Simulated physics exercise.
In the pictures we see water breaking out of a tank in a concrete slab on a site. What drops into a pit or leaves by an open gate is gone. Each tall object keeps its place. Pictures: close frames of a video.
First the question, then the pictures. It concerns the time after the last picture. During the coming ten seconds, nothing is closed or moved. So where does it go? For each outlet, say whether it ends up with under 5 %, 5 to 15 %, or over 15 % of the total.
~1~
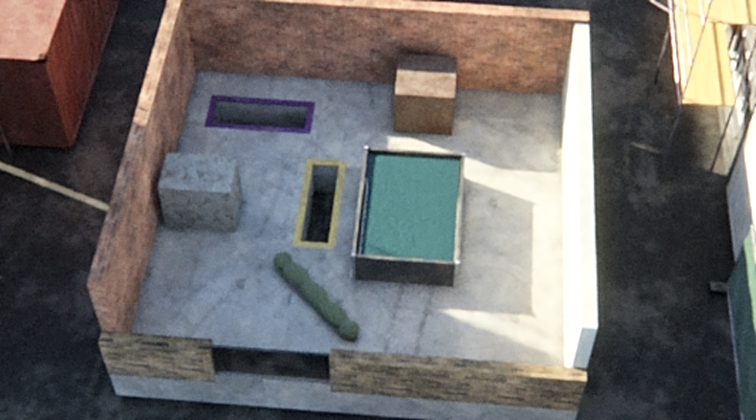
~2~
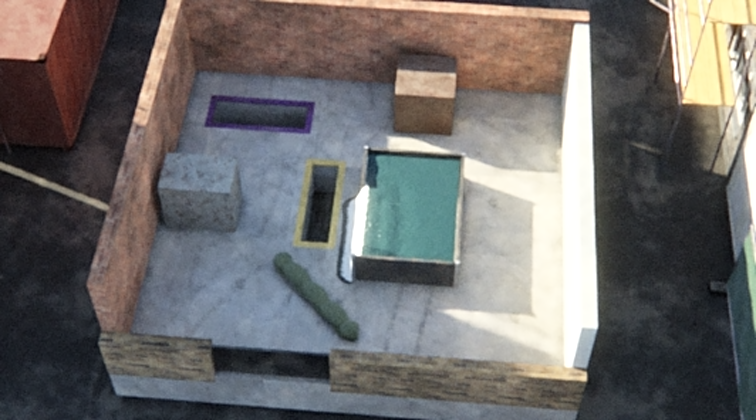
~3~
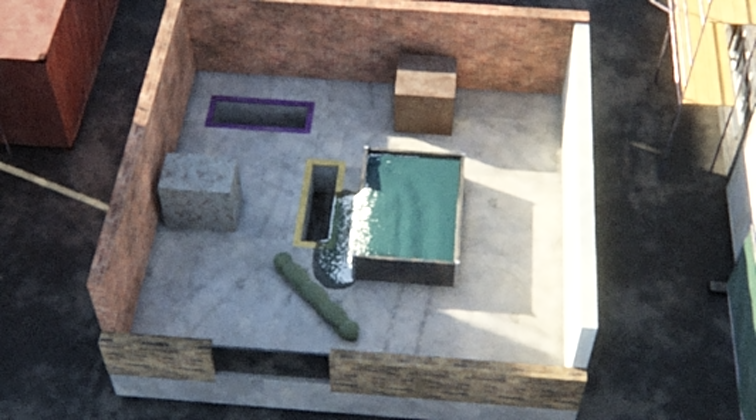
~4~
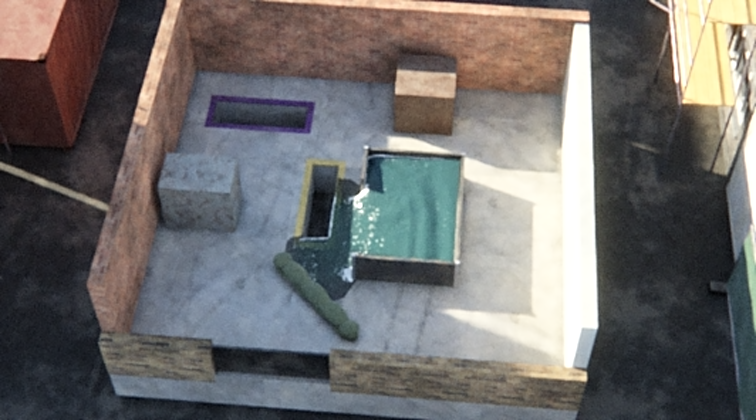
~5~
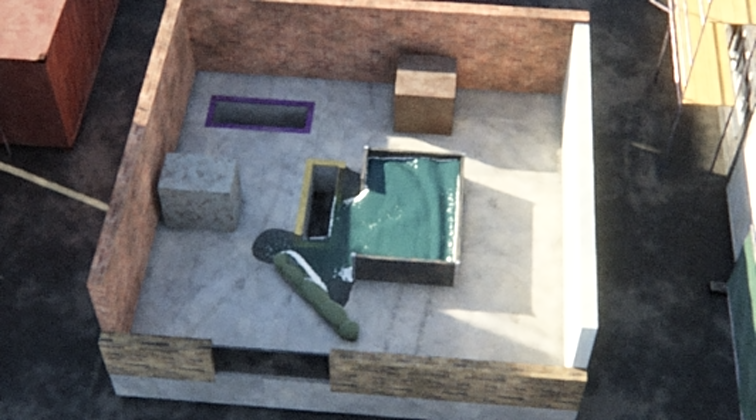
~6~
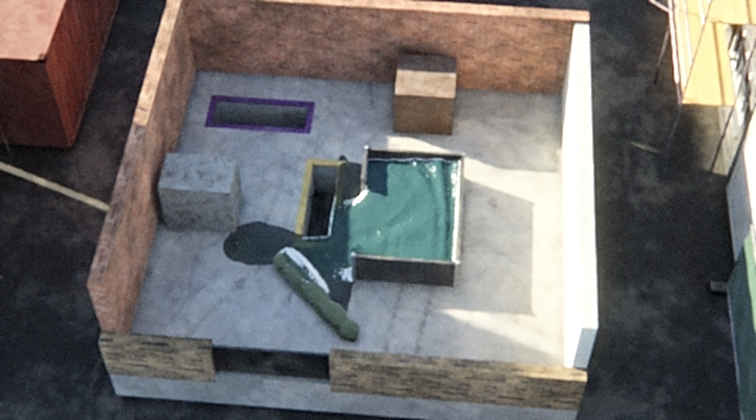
In order: Gate: Beneath five per cent; purple pit: Five to fifteen per cent; yellow pit: Past fifteen per cent.
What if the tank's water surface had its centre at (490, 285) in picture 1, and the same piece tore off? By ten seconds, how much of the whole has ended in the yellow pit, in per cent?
The yellow pit gets 30 per cent.
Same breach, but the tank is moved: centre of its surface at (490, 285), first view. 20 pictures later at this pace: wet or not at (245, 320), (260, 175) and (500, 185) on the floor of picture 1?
In sequence: Inundated, next inundated, then unflooded.
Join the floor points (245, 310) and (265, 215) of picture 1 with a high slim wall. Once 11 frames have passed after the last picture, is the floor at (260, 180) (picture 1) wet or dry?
Submerged.
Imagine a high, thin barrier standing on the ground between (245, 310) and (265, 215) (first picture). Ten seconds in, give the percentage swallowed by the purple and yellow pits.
Approximate split, purple: 6 in a hundred; yellow: 65 in a hundred.
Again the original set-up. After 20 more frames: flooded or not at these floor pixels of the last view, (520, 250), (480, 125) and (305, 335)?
In that order, the three spots are high and dry, high and dry and high and dry.
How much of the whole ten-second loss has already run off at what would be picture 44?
It would be around 85 %.
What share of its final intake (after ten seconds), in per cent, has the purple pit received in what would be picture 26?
Around 35 in a hundred.
A moment on, water covers 10 % of the floor; the gate 0 %, the purple pit 0 %, the yellow pit 20 %.
Next, water covers 30 % of the floor; the gate 0 %, the purple pit 0 %, the yellow pit 29 %.
Then, water covers 40 % of the floor; the gate 0 %, the purple pit 4 %, the yellow pit 39 %.
Later, water covers 50 % of the floor; the gate 0 %, the purple pit 8 %, the yellow pit 49 %.
In the end, water covers 60 % of the floor; the gate 0 %, the purple pit 10 %, the yellow pit 55 %.
